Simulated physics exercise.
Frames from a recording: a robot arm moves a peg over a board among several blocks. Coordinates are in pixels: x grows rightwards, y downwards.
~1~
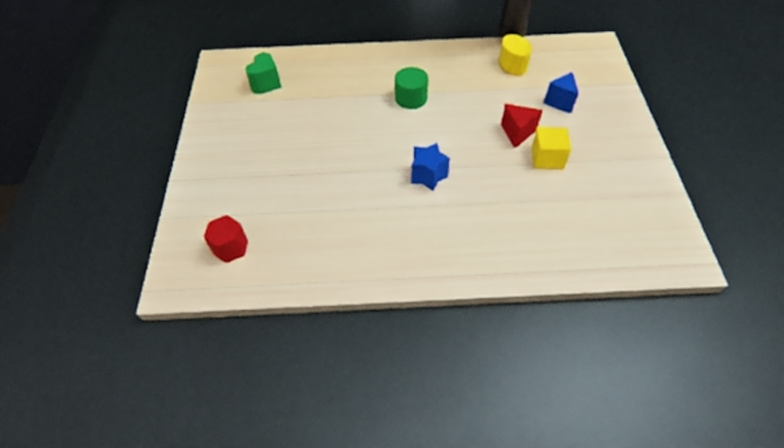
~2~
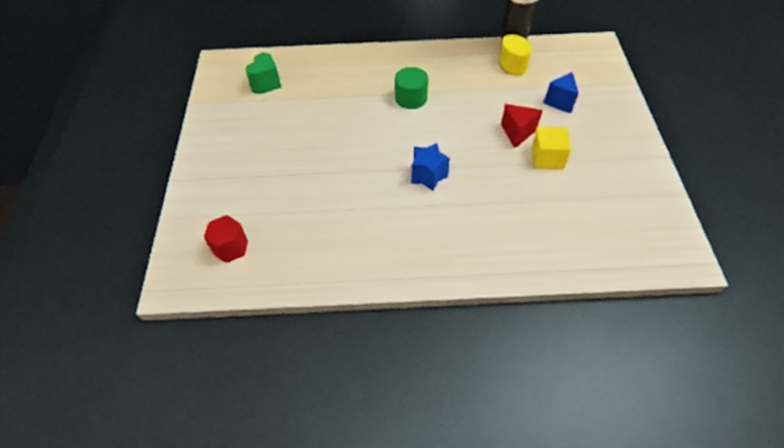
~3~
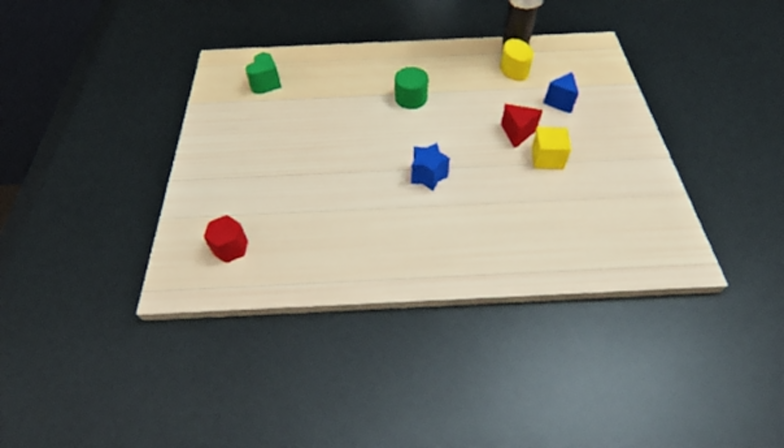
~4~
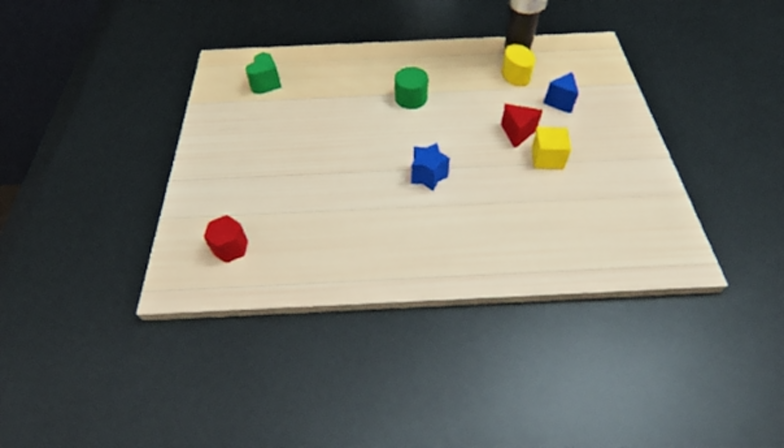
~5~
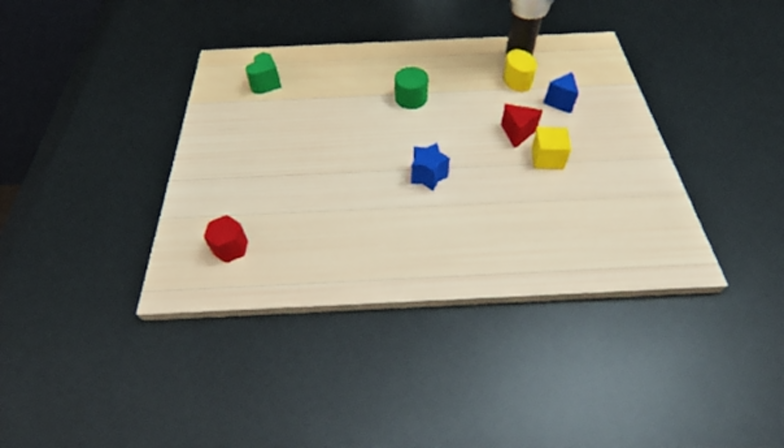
At first, a dark peg stands at the top edge of a wooden board, just behind a yellow round block, with red, blue, green and other yellow blocks spread around. The peg then moves slightly downward, pushing the yellow round block a short way toward the red and blue three-sided blocks, while the others stay still.
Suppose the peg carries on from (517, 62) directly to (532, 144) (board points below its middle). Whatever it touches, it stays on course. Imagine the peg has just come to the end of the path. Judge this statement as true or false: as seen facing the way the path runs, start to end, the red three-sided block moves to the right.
The statement is correct.
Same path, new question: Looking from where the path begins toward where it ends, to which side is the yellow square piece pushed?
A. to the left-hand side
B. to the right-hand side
Choice A: To the left-hand side.
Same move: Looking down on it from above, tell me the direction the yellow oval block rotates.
Overhead view: Anti-clockwise.
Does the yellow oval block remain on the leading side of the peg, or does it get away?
It stays ahead.
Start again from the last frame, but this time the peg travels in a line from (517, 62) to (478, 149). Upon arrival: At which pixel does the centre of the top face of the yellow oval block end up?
Top centre: (530, 99).
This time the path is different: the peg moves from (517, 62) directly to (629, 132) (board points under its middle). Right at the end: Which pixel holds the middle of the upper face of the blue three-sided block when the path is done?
The centre of its top will be at (579, 98).
What follows on the original path. One third of the way, peg (524, 79); yellow oval block (529, 87).
Two thirds of the way, peg (529, 106); yellow oval block (540, 117), turned 25° anticlockwise; red three-sided block (519, 127), turned 30° clockwise; yellow square piece (554, 141), turned 20° anticlockwise.
At the end, peg (534, 136); yellow oval block (555, 146), turned 55° anticlockwise; red three-sided block (515, 134), turned 60° clockwise; yellow square piece (575, 168), turned 10° anticlockwise; blue three-sided block not moved.
